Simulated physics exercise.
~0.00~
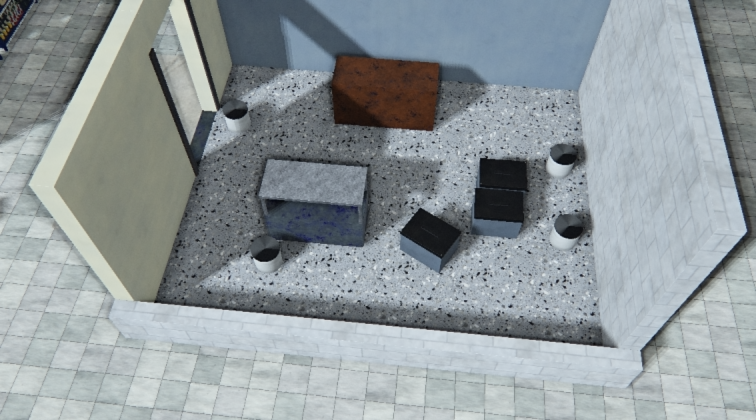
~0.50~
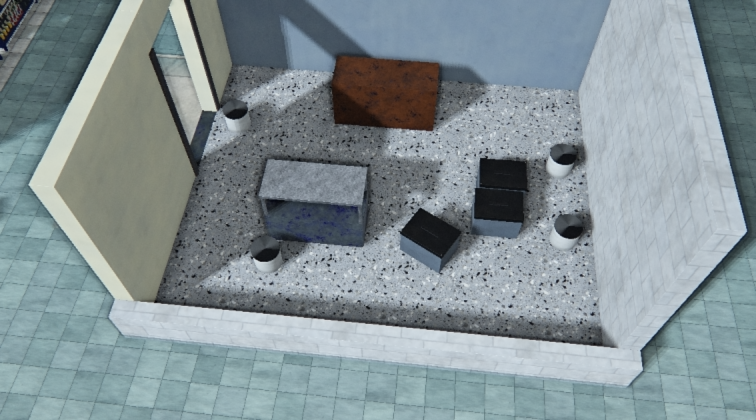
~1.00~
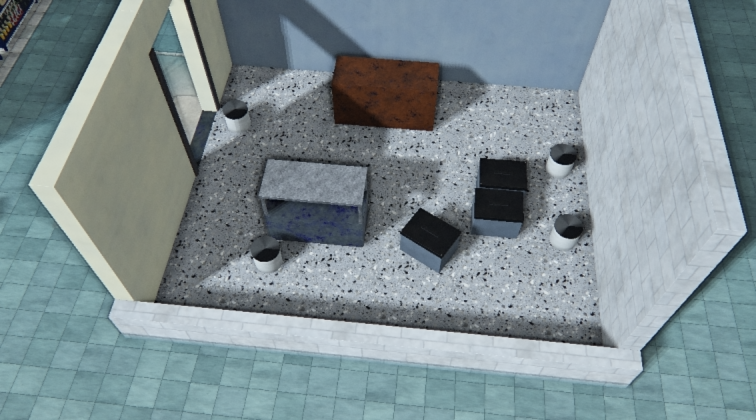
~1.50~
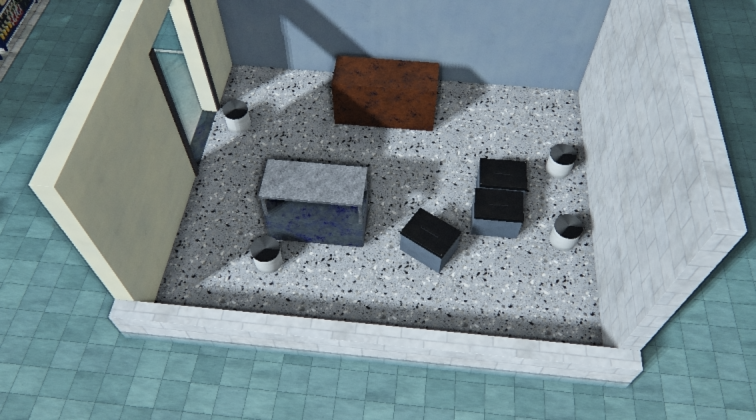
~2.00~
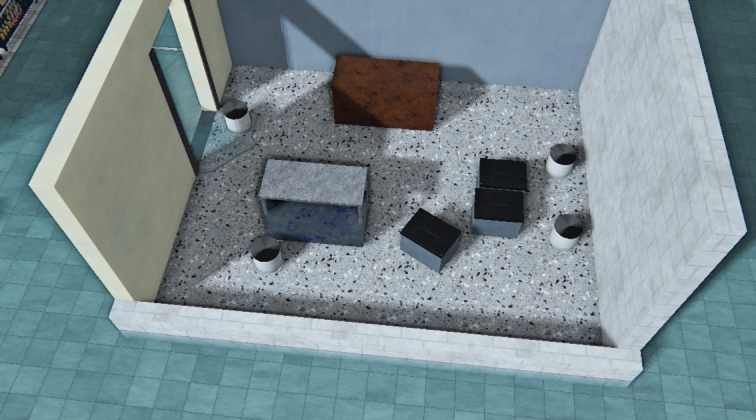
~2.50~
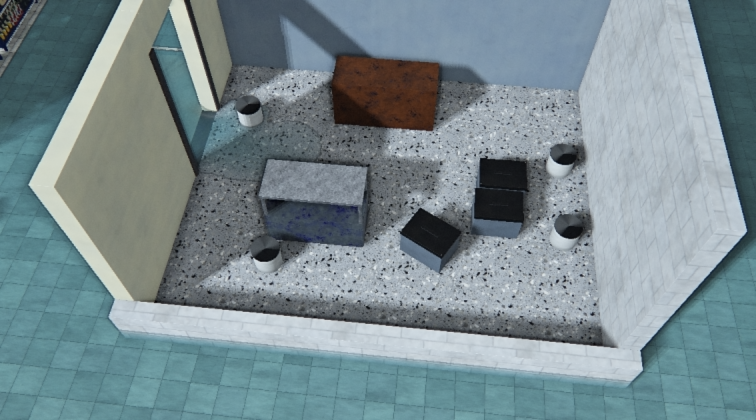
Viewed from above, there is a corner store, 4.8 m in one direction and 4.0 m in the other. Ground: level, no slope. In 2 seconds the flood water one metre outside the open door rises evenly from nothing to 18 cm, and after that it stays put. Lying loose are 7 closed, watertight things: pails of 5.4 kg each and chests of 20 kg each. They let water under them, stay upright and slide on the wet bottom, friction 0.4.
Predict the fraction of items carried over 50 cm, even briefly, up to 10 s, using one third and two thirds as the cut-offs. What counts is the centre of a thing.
The count is shy of a third.
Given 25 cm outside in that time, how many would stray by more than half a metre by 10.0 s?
Then it comes to 5.
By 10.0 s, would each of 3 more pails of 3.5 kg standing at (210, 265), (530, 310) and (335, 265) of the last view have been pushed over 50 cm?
In the same order as the question: Not as far, not as far, not as far.
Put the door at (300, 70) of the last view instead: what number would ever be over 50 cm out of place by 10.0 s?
Then the count would be 2.
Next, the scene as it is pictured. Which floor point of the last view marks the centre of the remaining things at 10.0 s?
I'd put it around (468, 207).
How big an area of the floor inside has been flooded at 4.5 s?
9.0 m2.
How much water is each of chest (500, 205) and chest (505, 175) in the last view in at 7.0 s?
Depths: Near 5 cm, then near 5 cm.
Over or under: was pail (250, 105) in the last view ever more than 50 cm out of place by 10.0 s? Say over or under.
That one ends up beyond the limit.
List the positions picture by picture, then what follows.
In the first picture, a pail at (235, 109) rests on the ground; a pail at (569, 226) rests on the ground; water covers 0.0 m2; 0 of 7 have shifted.
In the second picture, a pail at (235, 109) rests on the ground; a pail at (569, 226), on the bottom; water covers 0.0 m2; 0 of 7 have shifted.
In the third picture, a pail at (235, 109) rests on the ground; a pail at (569, 226), on the bottom; 0.0 m2 under water; 0 of 7 have shifted.
In the fourth picture, a pail at (235, 109) rests on the ground; a pail at (569, 226) rests on the ground; water covers 0.0 m2; 0 of 7 have shifted.
In the fifth picture, a pail at (235, 109) rests on the ground; a pail at (569, 226) rests on the ground; water covers 0.3 m2; 0 of 7 have shifted.
In the sixth picture, a pail at (248, 104), on the bottom, 17 cm from its start; a pail at (569, 226), on the bottom; 1.3 m2 under water; 1 of 7 have shifted.
After 3.5 s 1 of 7 are over 50 cm from their spots; 0 afloat.
After 4.5 s 1 of 7 are over 50 cm from their spots; 1 afloat.
After 7.0 s 1 of 7 are over 50 cm from their spots; 0 afloat.
After 10.0 s 1 of 7 are over 50 cm from their spots, and 1 have been at some point; 1 afloat.
